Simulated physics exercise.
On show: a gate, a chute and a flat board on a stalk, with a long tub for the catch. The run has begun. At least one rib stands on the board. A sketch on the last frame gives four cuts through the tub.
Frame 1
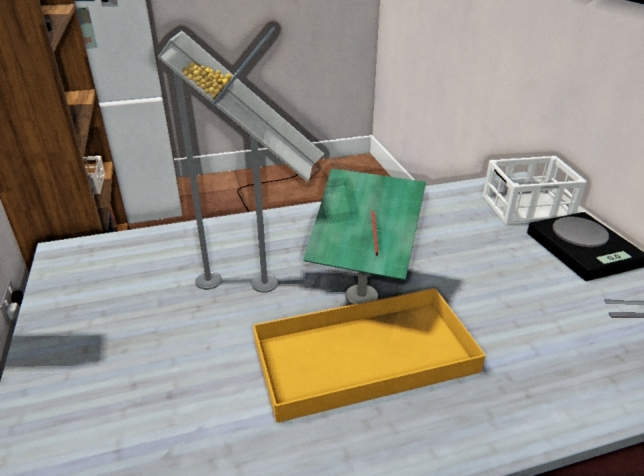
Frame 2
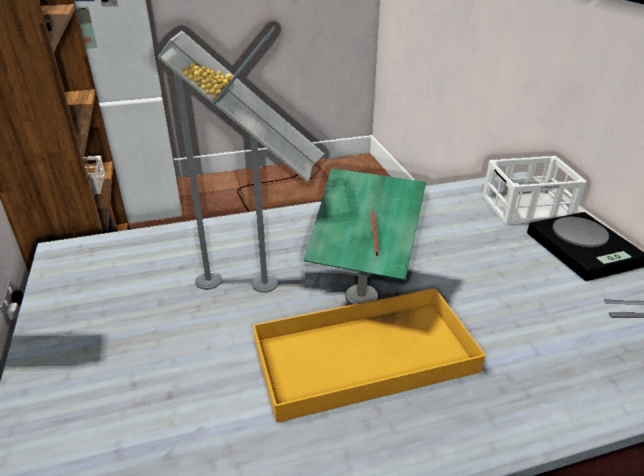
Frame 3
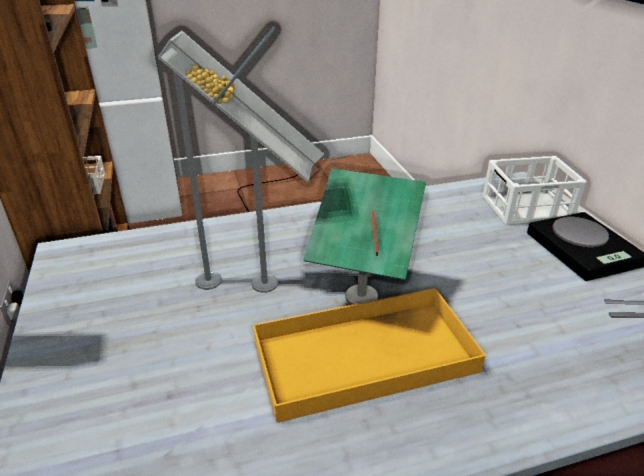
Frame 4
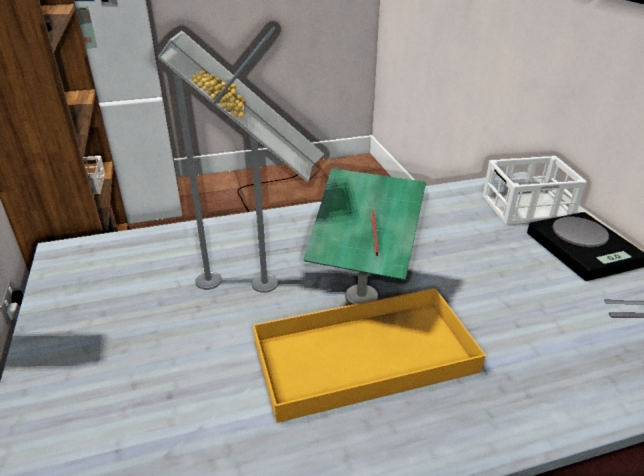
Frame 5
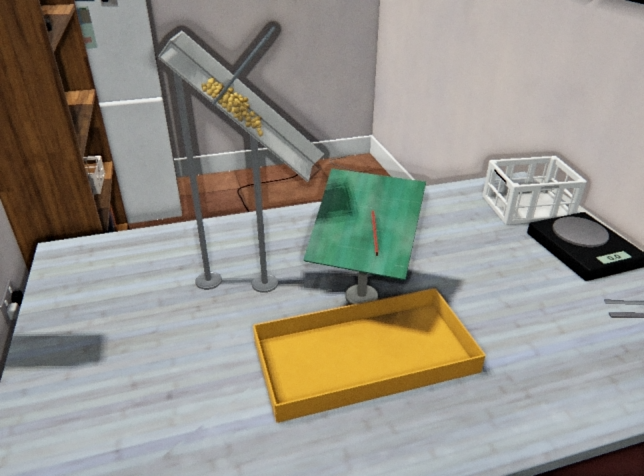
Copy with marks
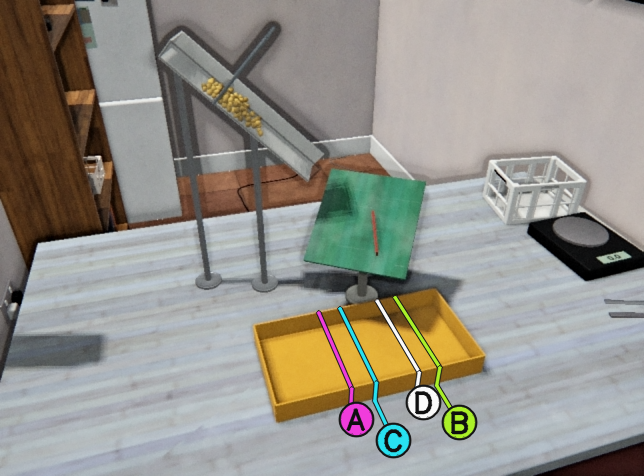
A pale wood-plank table fills a room with grey walls and a brown shelf at left, seen from above at an angle by a still camera. A grey chute on two stands slopes down to the right, near a tilted green board with a thin red rib, a yellow tub in front, and a white crate and black scale at right. Small yellow balls slide partway down the chute, spreading out.
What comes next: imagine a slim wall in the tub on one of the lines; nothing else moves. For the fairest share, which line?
Line C does it best.
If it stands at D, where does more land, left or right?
Left.
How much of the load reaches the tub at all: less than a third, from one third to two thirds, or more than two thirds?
About that: More than two thirds.
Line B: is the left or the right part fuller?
The left side.
On the marked copy, line A crosses the front rim at (351, 387); line B crosses the front rim at (439, 366); line C crosses the front rim at (375, 381); line D crosses the front rim at (418, 371).
If A is chosen, of what is caught, a small part on the left of the divider, most on the right.
If B is chosen, of what is caught, nearly all on the left of the divider, a stray few on the right.
If C is chosen, of what is caught, about half on the left of the divider, about half on the right.
If D is chosen, of what is caught, nearly all on the left of the divider, a stray few on the right.
